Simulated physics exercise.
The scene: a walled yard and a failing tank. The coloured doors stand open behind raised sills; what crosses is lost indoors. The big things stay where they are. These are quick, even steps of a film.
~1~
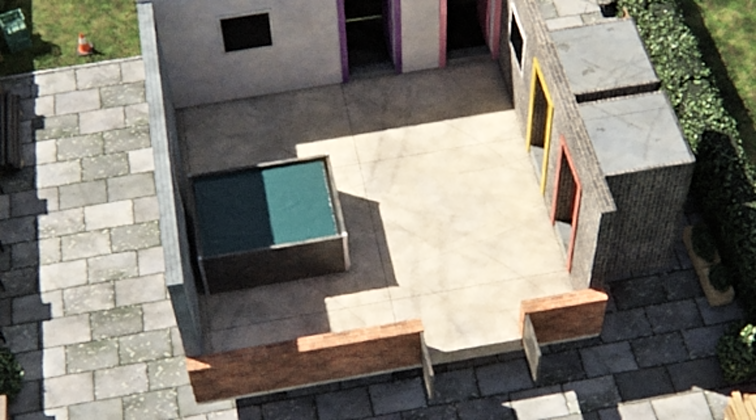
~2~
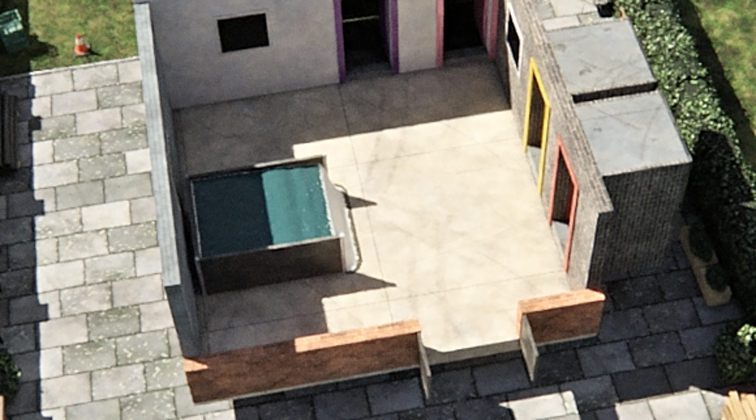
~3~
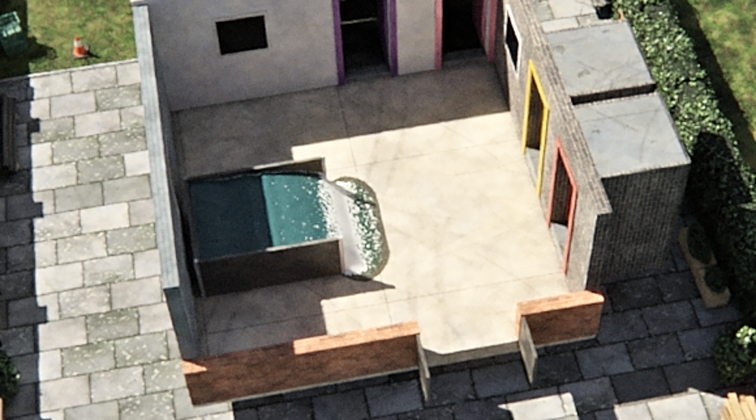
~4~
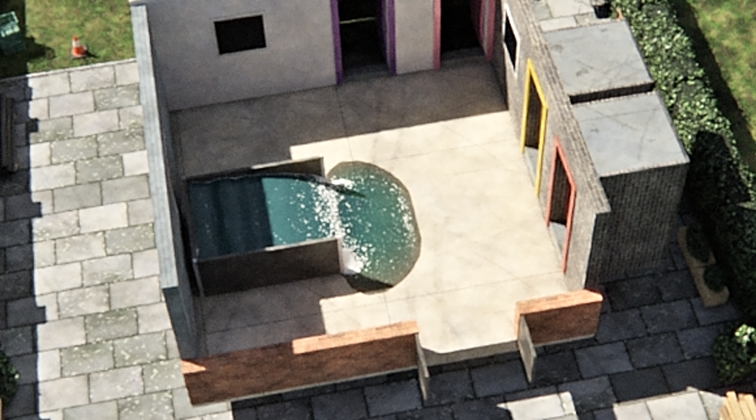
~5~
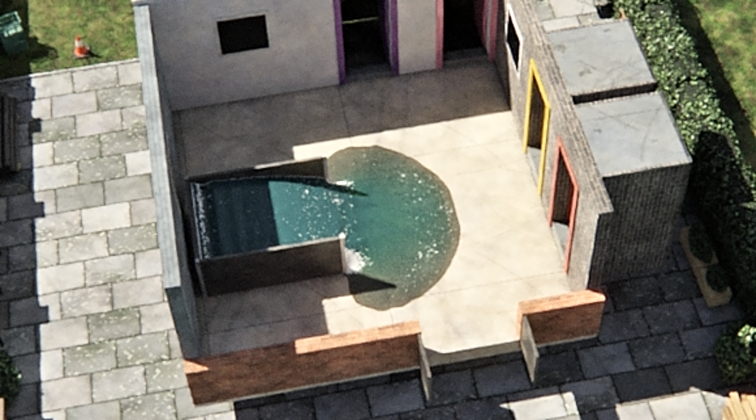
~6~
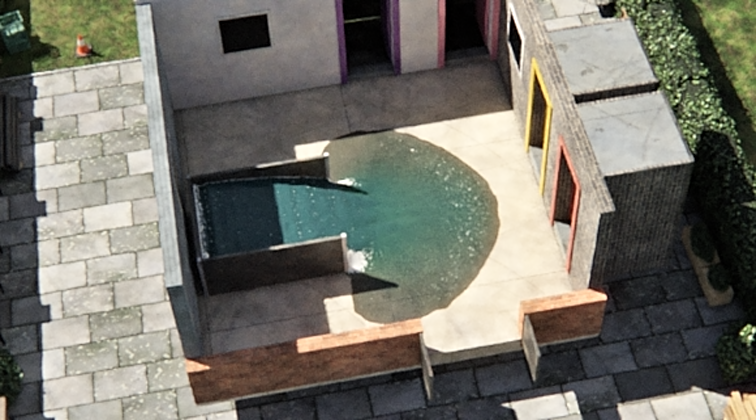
Water in a dark-walled tank burst out through its right side, foaming at first, then spread across the pale floor of the walled yard in a widening, rounded pool toward the coloured doors.
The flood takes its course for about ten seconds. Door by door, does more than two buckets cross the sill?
One by one: The red door floods; the yellow door floods; the purple door holds within the limit; the pink door floods.
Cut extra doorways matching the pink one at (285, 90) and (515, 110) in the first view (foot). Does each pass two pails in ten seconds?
One after the other: Lets less in, is over.
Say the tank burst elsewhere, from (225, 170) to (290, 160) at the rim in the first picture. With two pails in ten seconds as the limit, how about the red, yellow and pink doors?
In short: The red door stays under, the yellow door holds, the pink door is over.
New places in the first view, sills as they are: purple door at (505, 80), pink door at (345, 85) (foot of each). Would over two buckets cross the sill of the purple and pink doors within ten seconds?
Then: Purple door lets more in; pink door keeps below it.
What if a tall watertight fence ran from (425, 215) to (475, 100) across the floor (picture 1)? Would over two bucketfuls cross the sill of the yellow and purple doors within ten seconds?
Yellow door lets less in, purple door takes more.
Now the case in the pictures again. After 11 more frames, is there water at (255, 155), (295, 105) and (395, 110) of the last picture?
In turn: Not flooded, no water, wet.
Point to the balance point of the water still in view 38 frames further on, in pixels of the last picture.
I would point to (401, 199).
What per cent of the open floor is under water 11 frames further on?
Close to 55 %.
A moment on, water covers 55 % of the floor; the red door under two buckets in, the yellow door over two buckets in, the purple door not reached, the pink door not reached.
Next, water covers 55 % of the floor; the red door over two buckets in, the yellow door far over two buckets in, the purple door wet at the sill, nothing in, the pink door under two buckets in.
Then, water covers 60 % of the floor; the red door far over two buckets in, the yellow door far over two buckets in, the purple door wet at the sill, nothing in, the pink door far over two buckets in.
Later, water covers 95 % of the floor; the red door far over two buckets in, the yellow door far over two buckets in, the purple door wet at the sill, nothing in, the pink door far over two buckets in.
In the end, water covers 95 % of the floor; the red door far over two buckets in, the yellow door far over two buckets in, the purple door wet at the sill, nothing in, the pink door far over two buckets in.
